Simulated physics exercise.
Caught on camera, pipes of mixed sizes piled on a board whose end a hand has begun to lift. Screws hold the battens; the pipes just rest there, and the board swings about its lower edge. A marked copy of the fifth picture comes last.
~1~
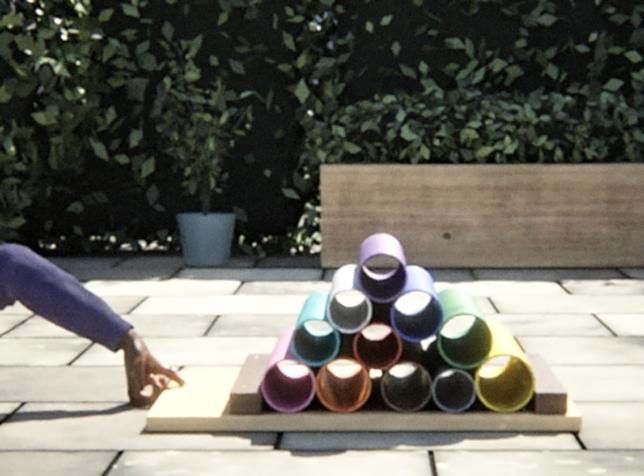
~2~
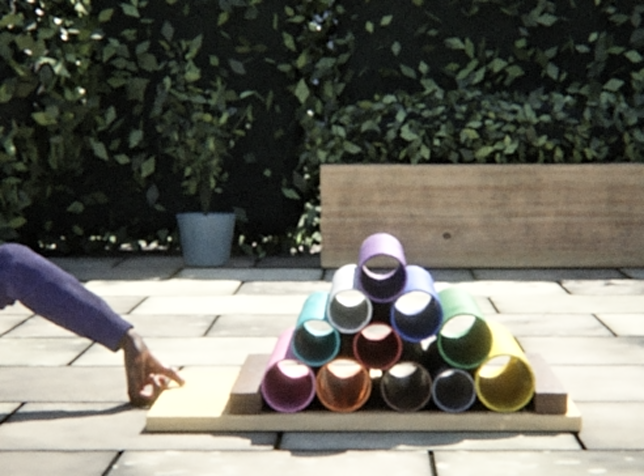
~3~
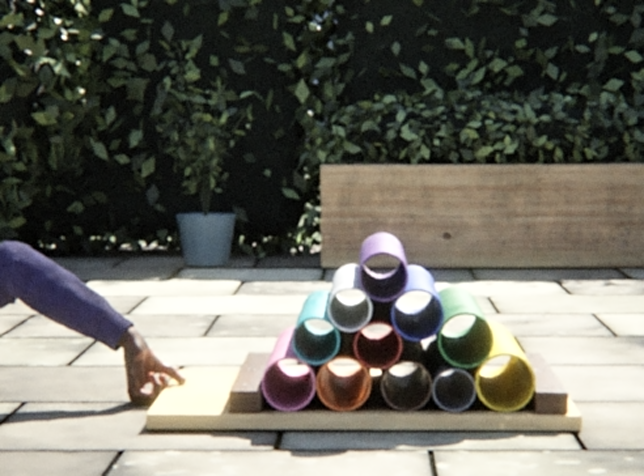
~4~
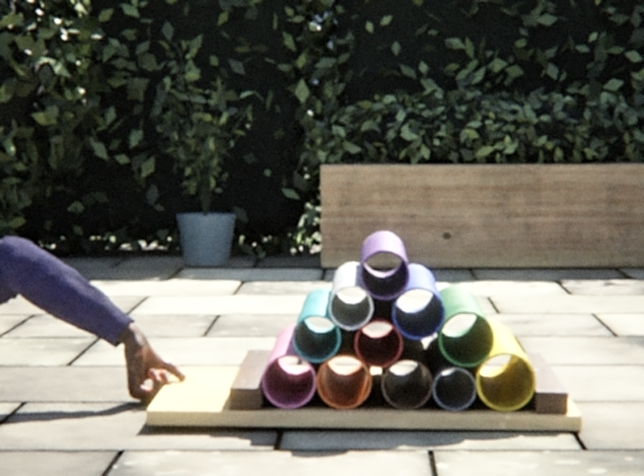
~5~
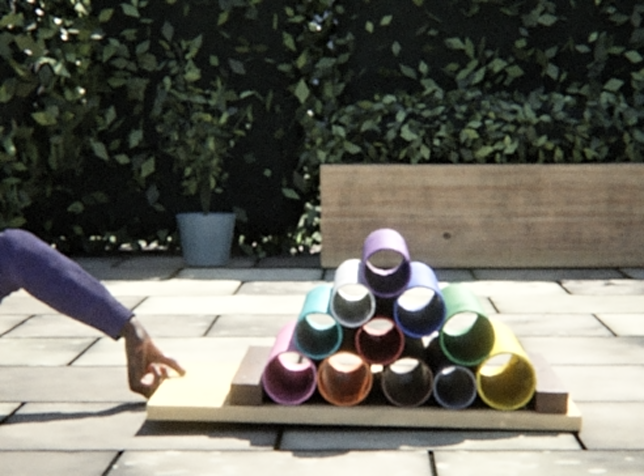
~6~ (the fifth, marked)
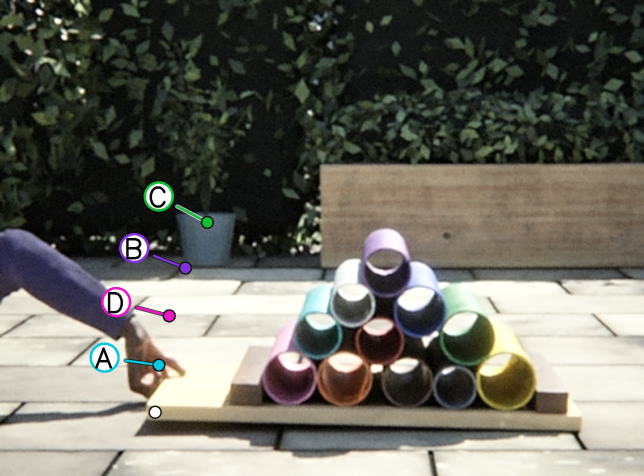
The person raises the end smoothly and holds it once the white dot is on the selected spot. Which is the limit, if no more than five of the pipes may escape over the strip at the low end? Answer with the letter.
No higher than C.
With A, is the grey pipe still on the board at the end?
The grey pipe: Yes.
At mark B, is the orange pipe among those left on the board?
Yes.
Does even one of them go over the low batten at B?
No.
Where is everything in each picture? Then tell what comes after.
Board (363, 389); pink pipe (288, 386); orange pipe (343, 385), in the first picture.
Orange pipe (343, 385); brown pipe (407, 387), in the second picture.
Board (364, 388); yellow pipe (506, 382), in the third picture.
Board (364, 386); pink pipe (289, 381); orange pipe (344, 382), in the fourth picture.
Board (364, 383); pink pipe (290, 377); orange pipe (344, 378), in the fifth picture.
On the marked copy, A at (159, 365); B at (186, 268); C at (207, 222); D at (169, 316); the white dot at (155, 412).
With C. Early on, board at 22°.
Further on, board at 28°.
At the end, board at 28°, four over the low batten (green, red, blue, purple).
As for the rest, A none over the low batten; B none over the low batten; D none over the low batten.
